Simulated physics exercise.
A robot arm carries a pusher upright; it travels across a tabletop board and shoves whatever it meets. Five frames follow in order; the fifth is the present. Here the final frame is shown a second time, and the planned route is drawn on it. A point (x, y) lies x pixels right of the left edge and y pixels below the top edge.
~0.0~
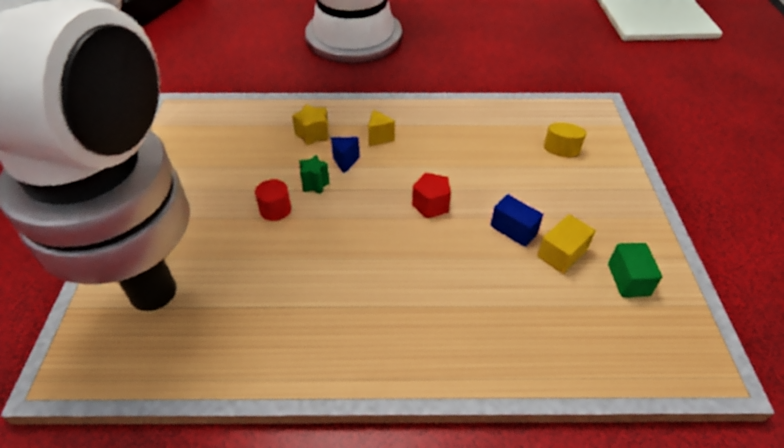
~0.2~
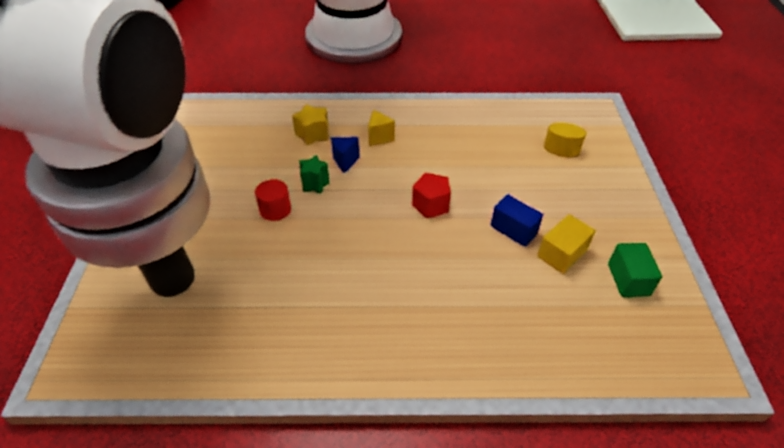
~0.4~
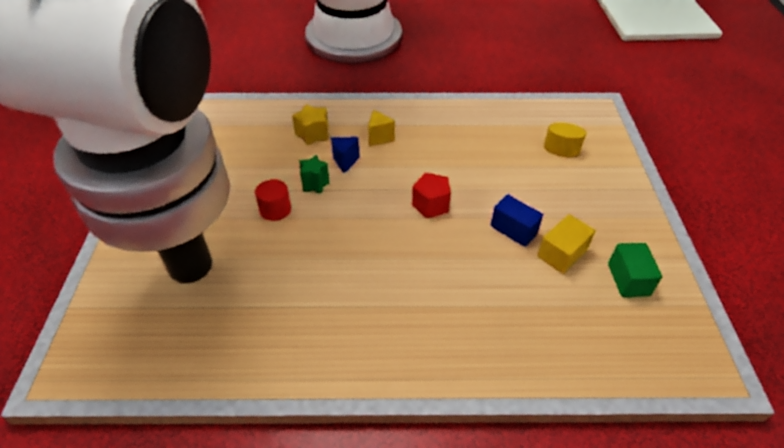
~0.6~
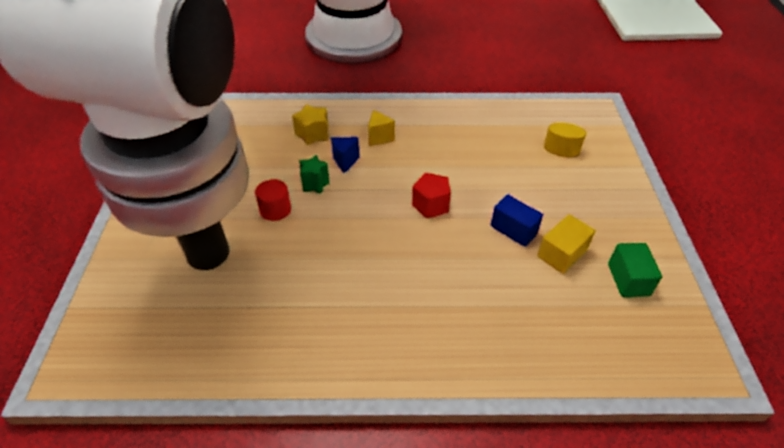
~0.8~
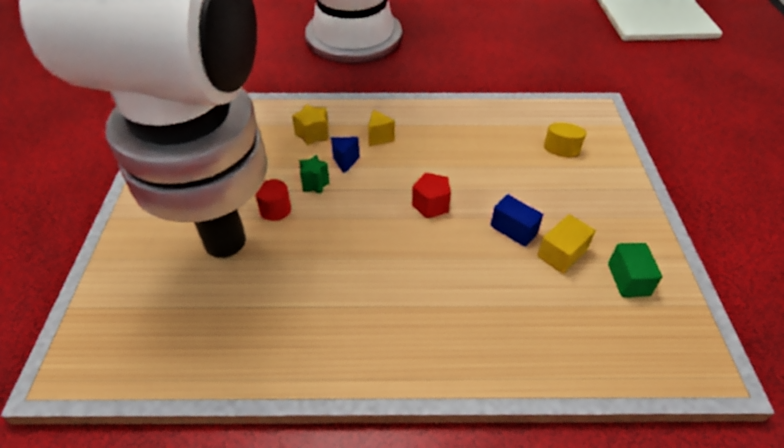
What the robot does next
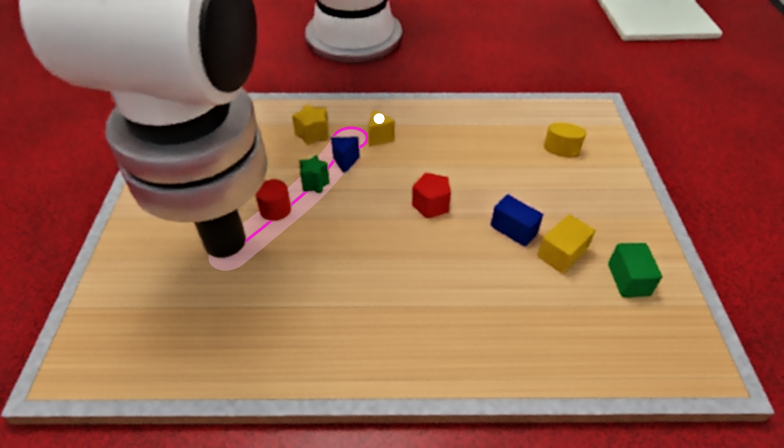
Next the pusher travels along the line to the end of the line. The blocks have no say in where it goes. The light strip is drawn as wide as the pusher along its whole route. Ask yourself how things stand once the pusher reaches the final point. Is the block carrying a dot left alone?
Answer: No.
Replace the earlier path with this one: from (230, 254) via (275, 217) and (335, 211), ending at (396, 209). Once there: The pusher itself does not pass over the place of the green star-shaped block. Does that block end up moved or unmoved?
The green star-shaped block will not stay where it is.
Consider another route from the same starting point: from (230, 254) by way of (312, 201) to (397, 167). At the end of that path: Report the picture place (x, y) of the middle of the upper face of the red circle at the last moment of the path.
Top centre: (299, 159).
Path on the board, from (230, 254) by way of (303, 194) to (350, 138); the dot is on the yellow triangular block.
On the path given first. One third of the way, pusher at (279, 201); red circle at (291, 169); green star-shaped block at (320, 159), turned 15° clockwise.
Two thirds of the way, pusher at (322, 163); red circle at (303, 137); green star-shaped block at (338, 138), turned 95° clockwise; blue triangular block at (359, 134).
At the end, pusher at (350, 127); red circle at (304, 131); yellow star-shaped block at (309, 113), turned 15° clockwise; green star-shaped block at (366, 105), turned 100° clockwise; blue triangular block at (380, 124), turned 35° clockwise; yellow triangular block at (390, 108), turned 80° clockwise.
